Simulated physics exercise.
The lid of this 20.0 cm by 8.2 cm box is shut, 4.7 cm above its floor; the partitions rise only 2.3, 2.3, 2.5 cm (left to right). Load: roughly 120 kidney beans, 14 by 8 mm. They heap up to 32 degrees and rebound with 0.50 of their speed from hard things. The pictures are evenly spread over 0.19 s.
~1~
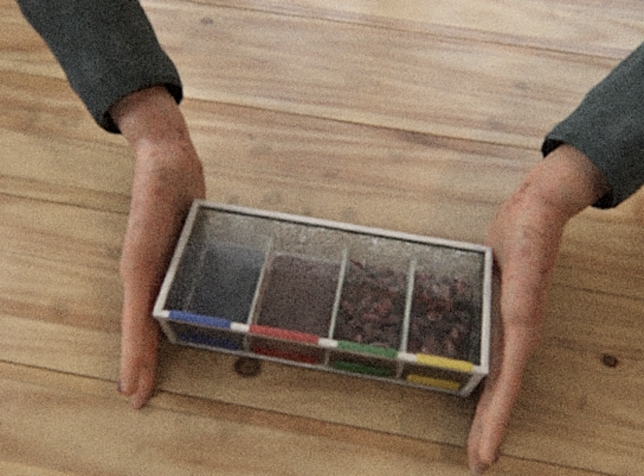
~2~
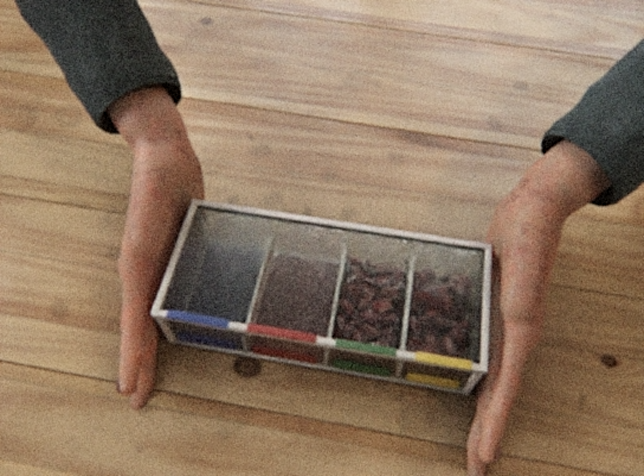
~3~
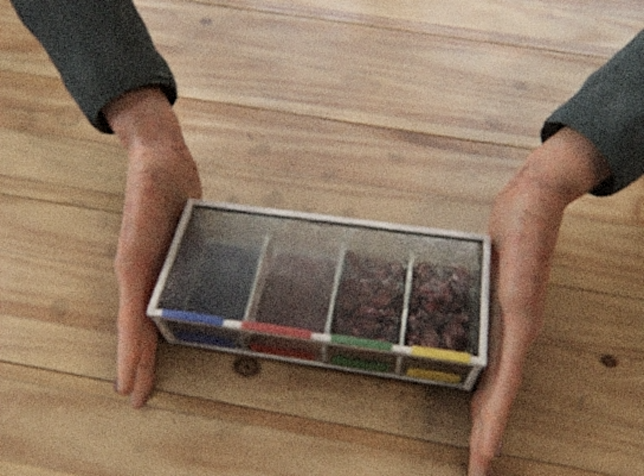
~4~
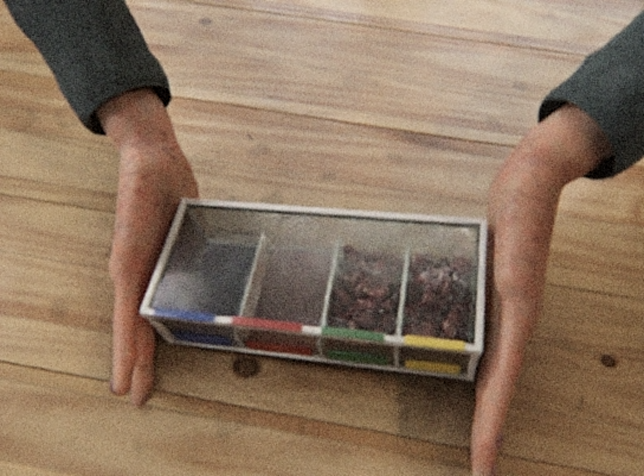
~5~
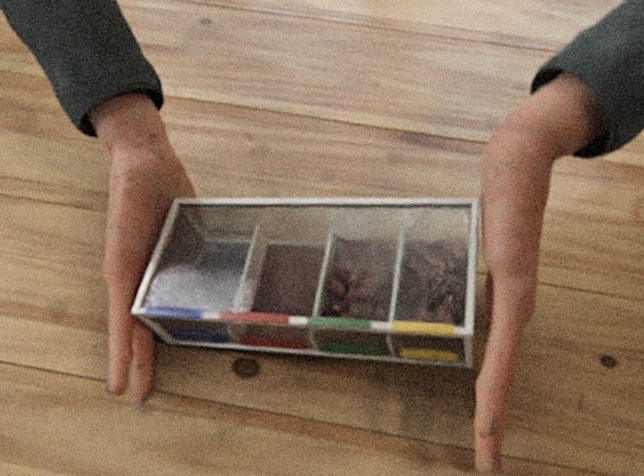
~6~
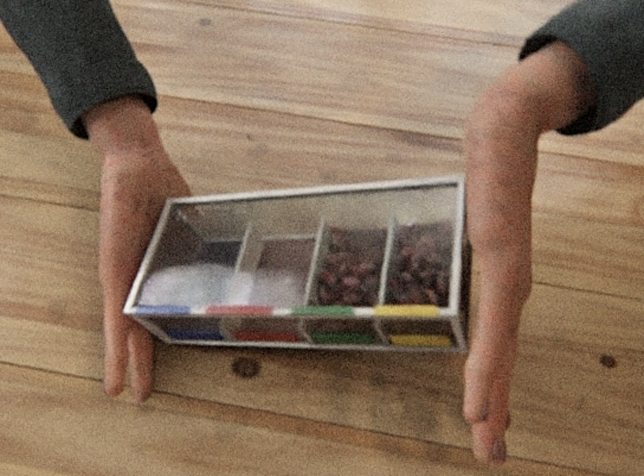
On a wooden tabletop, two hands gradually tilting a closed clear box leftward, dark red beans staying in green and yellow sections.
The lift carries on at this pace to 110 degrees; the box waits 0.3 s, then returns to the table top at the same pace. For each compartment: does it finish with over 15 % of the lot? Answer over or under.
Red under, blue over, green under, yellow under.
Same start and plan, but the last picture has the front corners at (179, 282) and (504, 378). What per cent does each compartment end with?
Red 0; blue 0; green 10; yellow 90.
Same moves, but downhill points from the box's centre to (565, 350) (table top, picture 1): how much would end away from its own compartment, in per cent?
About 40 per cent.
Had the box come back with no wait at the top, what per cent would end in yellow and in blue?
In that case yellow 0; blue 100.
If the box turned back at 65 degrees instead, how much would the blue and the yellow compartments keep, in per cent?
Blue 20, yellow 35.
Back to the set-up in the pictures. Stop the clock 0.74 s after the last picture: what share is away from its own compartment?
About 100 per cent.
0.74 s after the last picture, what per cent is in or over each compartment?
Red 20, blue 75, green 5, yellow 0.
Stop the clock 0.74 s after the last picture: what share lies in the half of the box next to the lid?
About 80 per cent.
Then, 0.74 s after the last picture, tilt 110 degrees; red 20 %, blue 75 %, green 5 %.
Then, 1.24 s after the last picture, tilt 60 degrees; blue 100 %.
Then, 1.81 s after the last picture, tilt 0 degrees; blue 100 %.
In the end, red 0 %, blue 100 %, green 0 %, yellow 0 %.
